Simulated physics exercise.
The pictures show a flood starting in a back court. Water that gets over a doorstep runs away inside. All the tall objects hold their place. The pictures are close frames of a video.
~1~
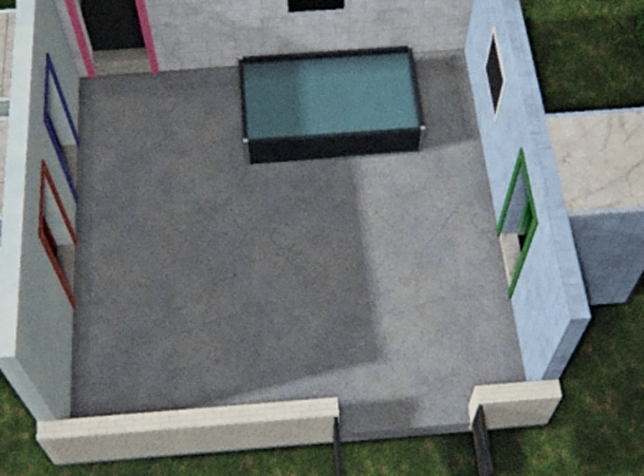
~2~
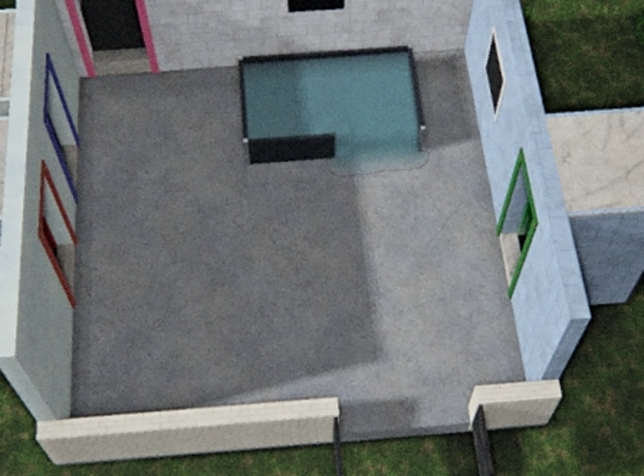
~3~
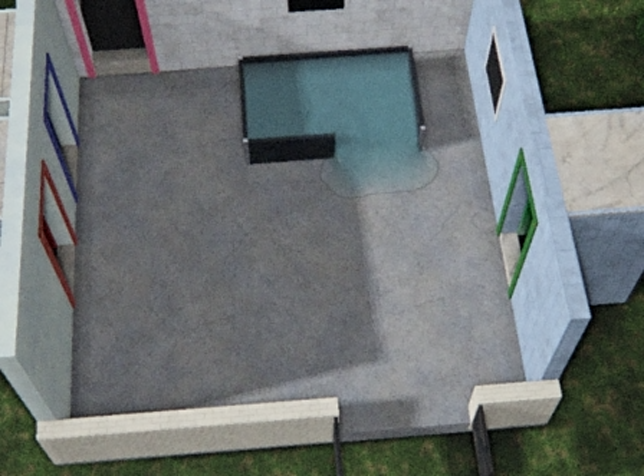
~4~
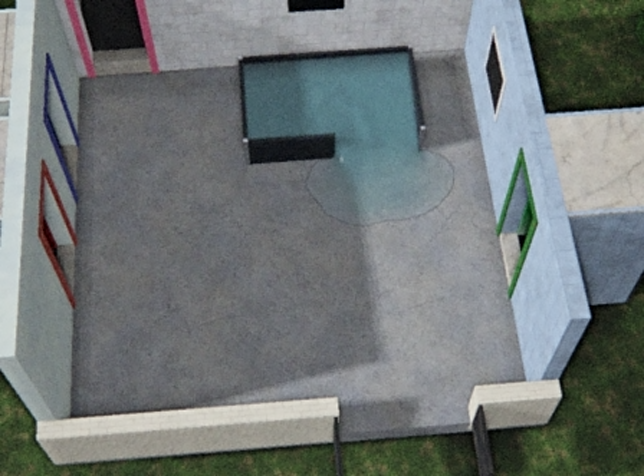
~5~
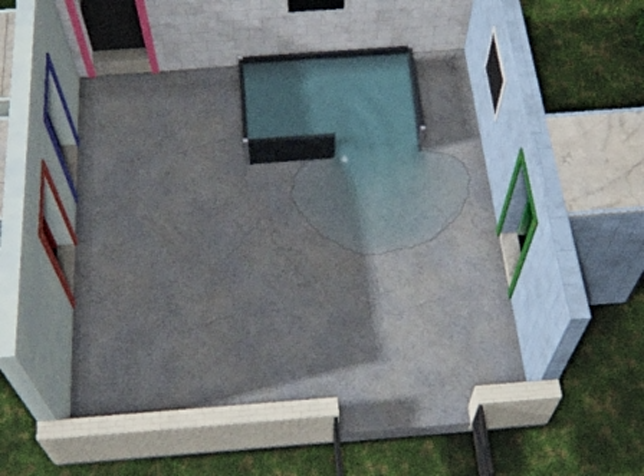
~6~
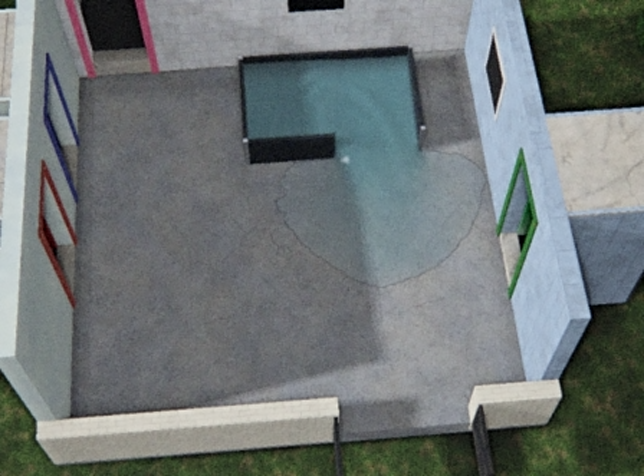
Water pouring through a gap in the front of a dark-walled tank and spreading across the grey floor of a walled court.
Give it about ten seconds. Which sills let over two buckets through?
The green door admits no more than that; the pink door admits no more than that; the red door admits no more than that; the blue door admits no more than that.
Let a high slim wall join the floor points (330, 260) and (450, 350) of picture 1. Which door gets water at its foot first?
That is the green one.
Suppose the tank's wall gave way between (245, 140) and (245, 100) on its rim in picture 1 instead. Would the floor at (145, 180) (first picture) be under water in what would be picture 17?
Verdict: Under water.
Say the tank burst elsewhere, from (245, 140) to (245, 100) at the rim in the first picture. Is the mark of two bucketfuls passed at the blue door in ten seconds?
The blue door floods.
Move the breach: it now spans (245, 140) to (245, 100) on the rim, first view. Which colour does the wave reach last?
The green-painted one.
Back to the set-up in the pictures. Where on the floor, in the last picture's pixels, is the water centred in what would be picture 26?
I would point to (367, 219).
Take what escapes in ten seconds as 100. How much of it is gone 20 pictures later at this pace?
Near 30 in a hundred.
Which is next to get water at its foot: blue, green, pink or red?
First comes the green door.
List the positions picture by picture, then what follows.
In the first frame, still water in the tank at (330, 96).
In the second frame, water pours out at (377, 145) and has run to (423, 160).
In the third frame, the front is at (432, 170), out from the gap at (376, 146).
In the fourth frame, water pours out at (376, 146) and has run to (347, 218).
In the fifth frame, water pours out at (376, 147) and has run to (362, 249).
In the sixth frame, water pours out at (376, 147) and has run to (379, 281).
A moment on, water covers 30 % of the floor; the green door wet at the sill, nothing in, the pink door not reached, the red door not reached, the blue door not reached.
Next, water covers 40 % of the floor; the green door under two buckets in, the pink door not reached, the red door not reached, the blue door not reached.
Then, water covers 45 % of the floor; the green door under two buckets in, the pink door not reached, the red door not reached, the blue door not reached.
Later, water covers 55 % of the floor; the green door under two buckets in, the pink door not reached, the red door wet at the sill, nothing in, the blue door not reached.
In the end, water covers 70 % of the floor; the green door under two buckets in, the pink door not reached, the red door wet at the sill, nothing in, the blue door wet at the sill, nothing in.
